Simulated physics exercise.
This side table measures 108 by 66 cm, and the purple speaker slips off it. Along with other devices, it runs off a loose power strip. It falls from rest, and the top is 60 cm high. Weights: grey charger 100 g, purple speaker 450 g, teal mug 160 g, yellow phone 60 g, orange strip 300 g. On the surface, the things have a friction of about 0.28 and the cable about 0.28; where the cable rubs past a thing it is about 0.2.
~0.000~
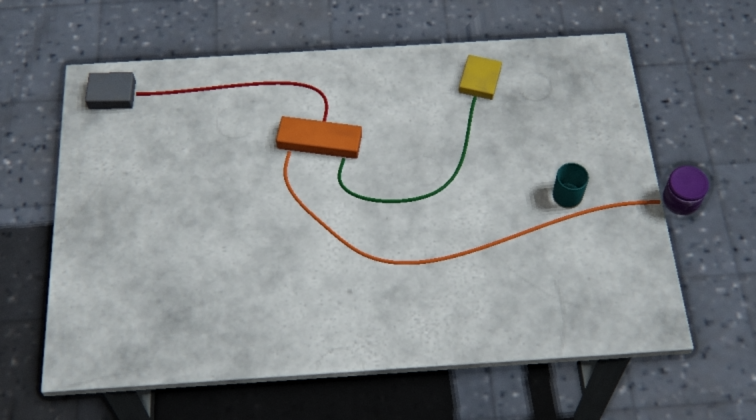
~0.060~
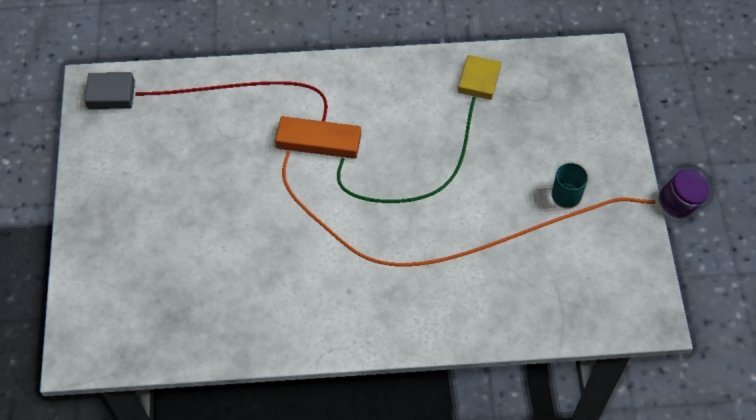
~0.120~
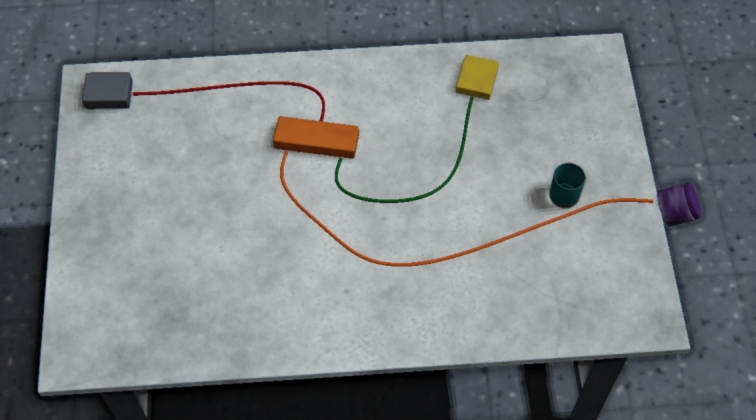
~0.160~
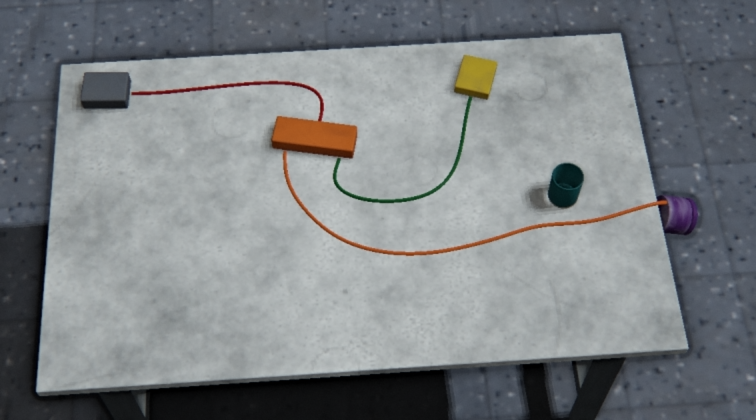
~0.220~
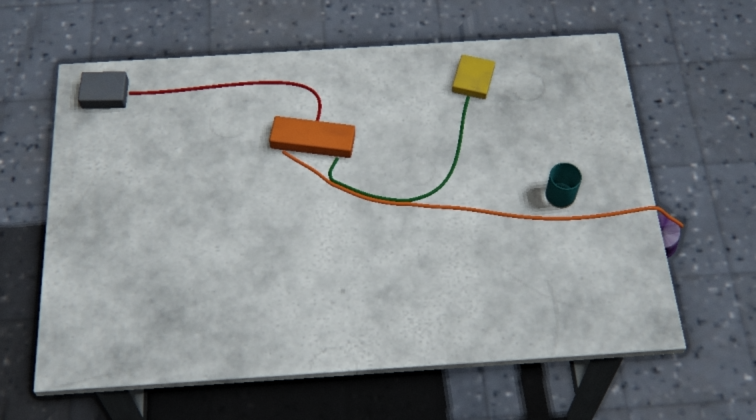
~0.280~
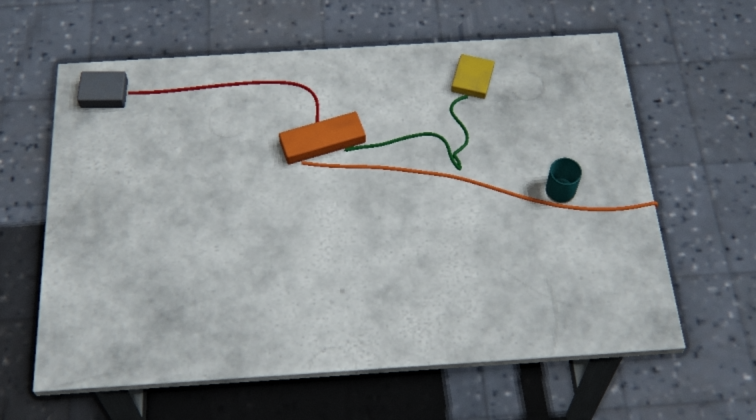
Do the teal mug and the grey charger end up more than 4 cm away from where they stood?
Taking them in turn, the teal mug ends up further; the grey charger ends up further.
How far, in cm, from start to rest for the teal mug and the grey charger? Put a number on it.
Distances from start to rest: Close to 18 cm, then close to 70 cm.
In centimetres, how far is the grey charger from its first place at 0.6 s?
It has shifted some 28 centimetres from where it began.
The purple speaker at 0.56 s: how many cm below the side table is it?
Roughly 55 centimetres.
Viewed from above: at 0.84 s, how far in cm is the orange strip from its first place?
Looks like some 44 centimetres to me.
At 0.6 s, the strip's end of the orange cable at (483, 182); grey charger 28 cm off its start, teal mug 10 cm off its start, orange strip 28 cm off its start.
At 0.8 s, the strip's end of the orange cable at (542, 212); grey charger 60 cm off its start, teal mug 17 cm off its start, orange strip 44 cm off its start.
At 1.1 s, the strip's end of the orange cable at (543, 212); grey charger 70 cm off its start at (467, 186), teal mug 18 cm off its start at (623, 110), orange strip 45 cm off its start at (555, 178).
At 1.4 s, the strip's end of the orange cable at (543, 212); grey charger 70 cm off its start, teal mug 18 cm off its start, orange strip 45 cm off its start.
At 2.6 s, the strip's end of the orange cable at (543, 212); grey charger 70 cm off its start at (467, 186), teal mug 18 cm off its start at (623, 110), orange strip 45 cm off its start at (555, 178), purple speaker over the edge.
